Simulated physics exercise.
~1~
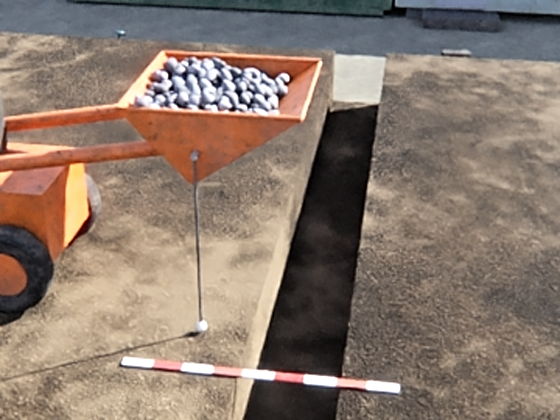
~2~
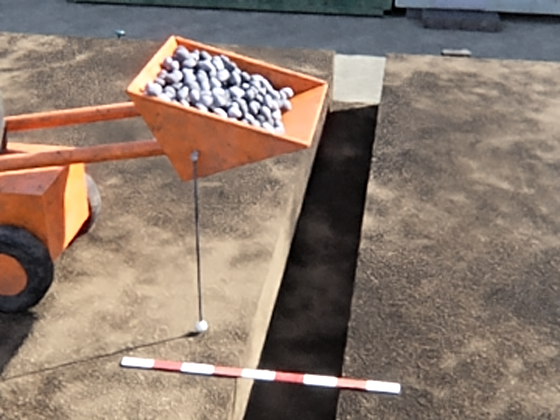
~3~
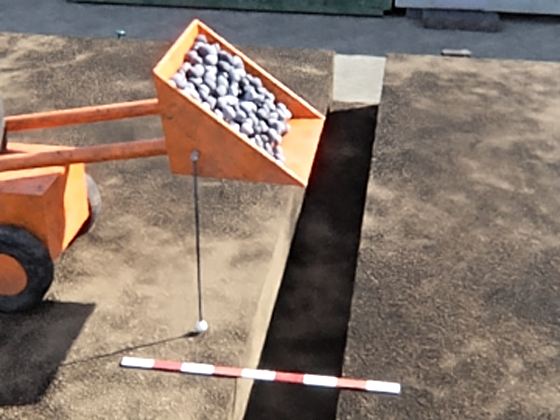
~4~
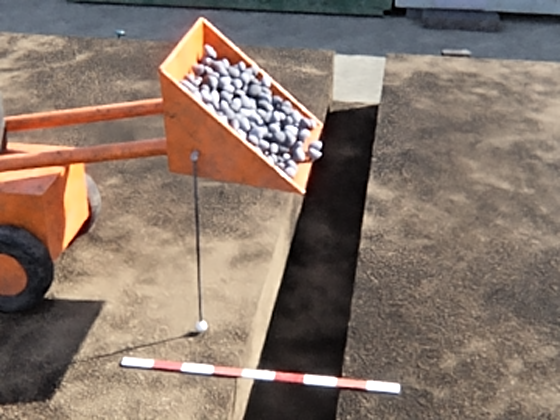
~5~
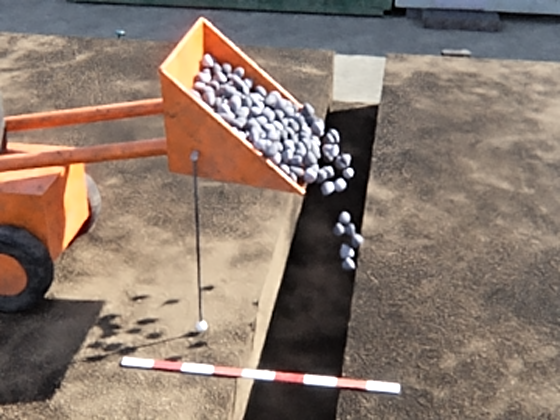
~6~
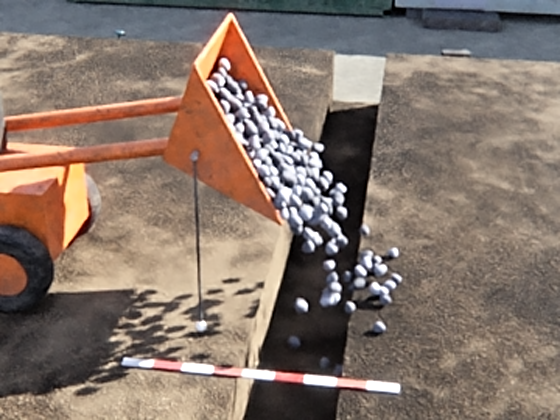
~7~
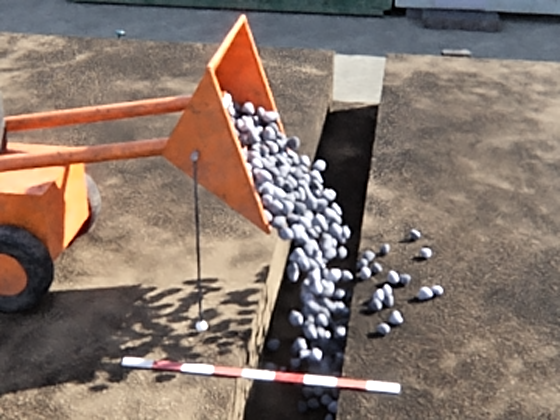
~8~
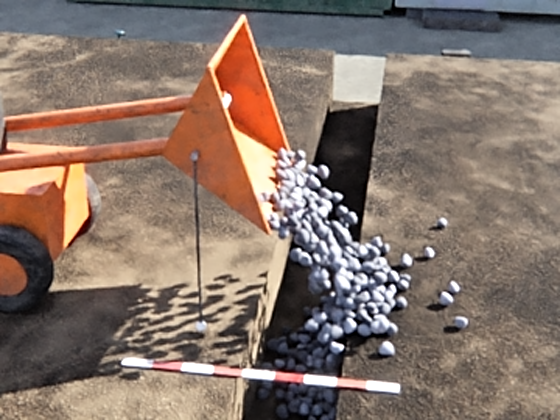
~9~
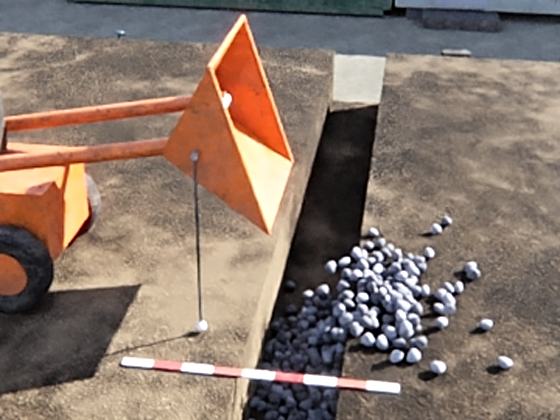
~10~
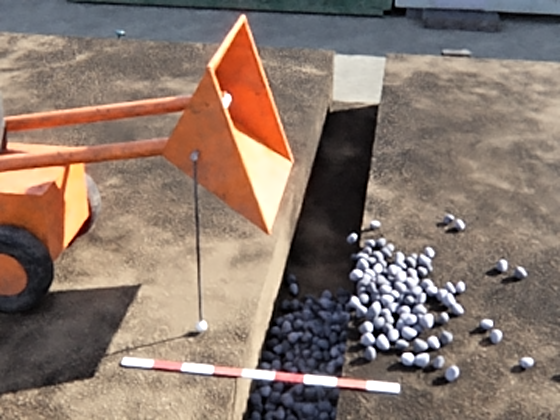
An orange loader bucket full of rounded grey stones tilts forward to the right in stages, and the stones slide over its lip in a growing stream, ending with the bucket tipped and empty, most stones in the dark trench and the rest scattered on the ground beyond.
